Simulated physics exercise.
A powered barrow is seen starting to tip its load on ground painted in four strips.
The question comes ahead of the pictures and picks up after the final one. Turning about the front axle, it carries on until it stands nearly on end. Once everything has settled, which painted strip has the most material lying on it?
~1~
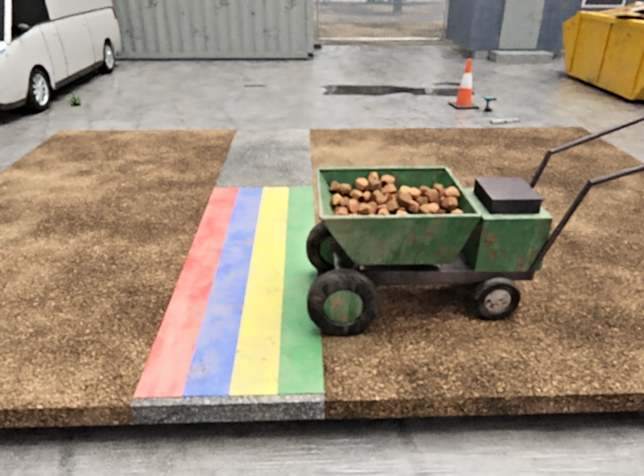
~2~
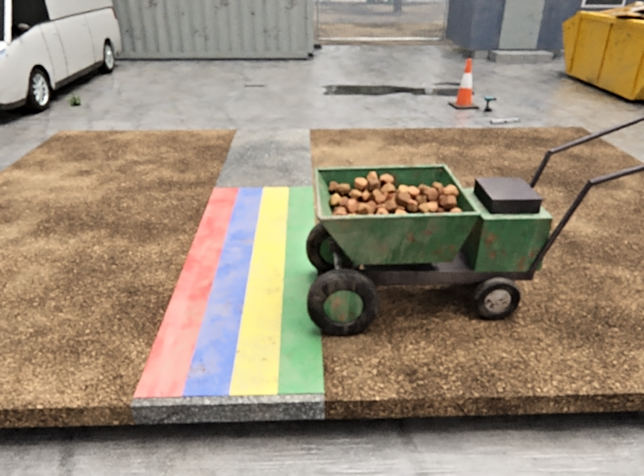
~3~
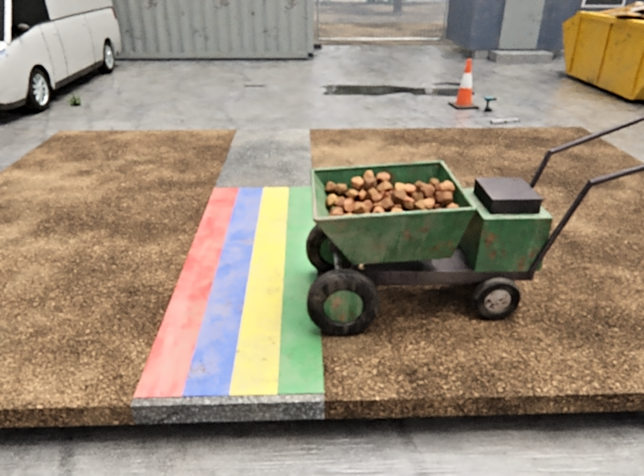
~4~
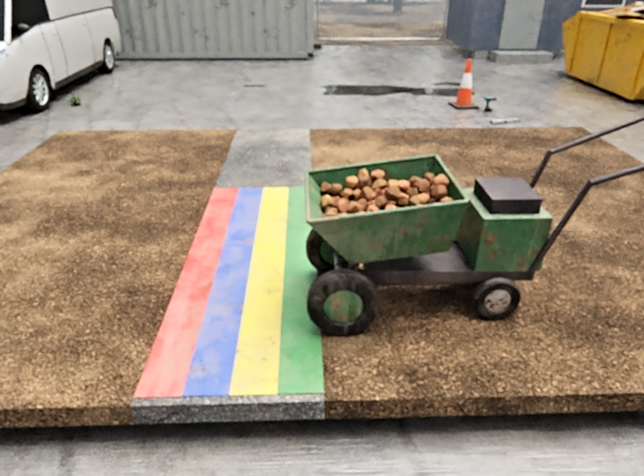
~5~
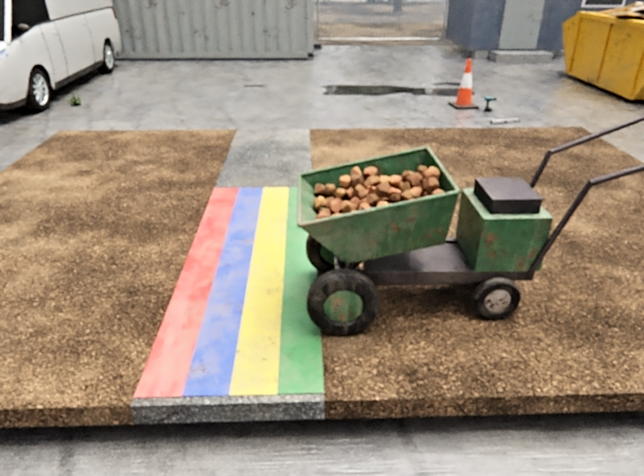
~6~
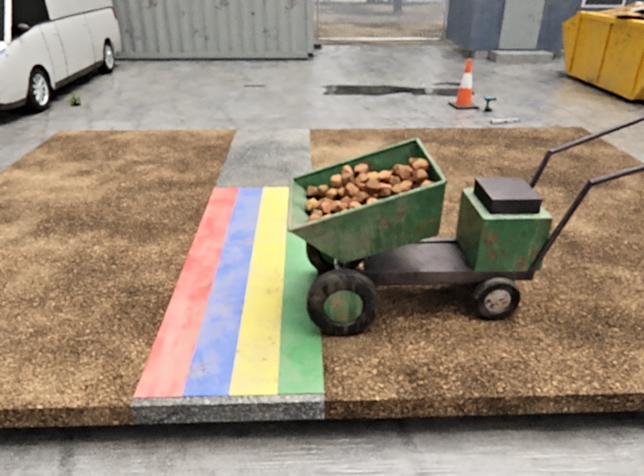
Most of it lies on the blue strip.
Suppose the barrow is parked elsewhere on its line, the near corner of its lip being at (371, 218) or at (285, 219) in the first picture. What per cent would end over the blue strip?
The first stopping place yields 20 % and the other yields 20 %.
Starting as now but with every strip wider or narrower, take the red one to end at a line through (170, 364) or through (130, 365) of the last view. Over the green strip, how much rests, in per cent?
The first case gives around 0 %, the second around 0 %.
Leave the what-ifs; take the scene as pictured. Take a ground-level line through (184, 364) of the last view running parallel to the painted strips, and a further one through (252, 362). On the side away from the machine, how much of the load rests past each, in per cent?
Around 30 in a hundred for the first, 80 in a hundred for the second.
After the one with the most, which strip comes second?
Second: The red strip.
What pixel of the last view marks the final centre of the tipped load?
(214, 292).
Just after the last frame, skip tipped steeply; every one in the skip.
A moment on, skip tipped right over; the larger part in the skip; about a tenth over the blue strip; just a few over the red strip; just a few falling.
Further on, skip tipped right over; roughly a third in the skip; just a few over the yellow strip; roughly a third over the blue strip; roughly a quarter over the red strip; about a tenth off the paint.
When it is over, skip tipped right over; about a tenth in the skip; not one over the green strip; about a tenth over the yellow strip; roughly a third over the blue strip; roughly a quarter over the red strip; about a tenth off the paint.
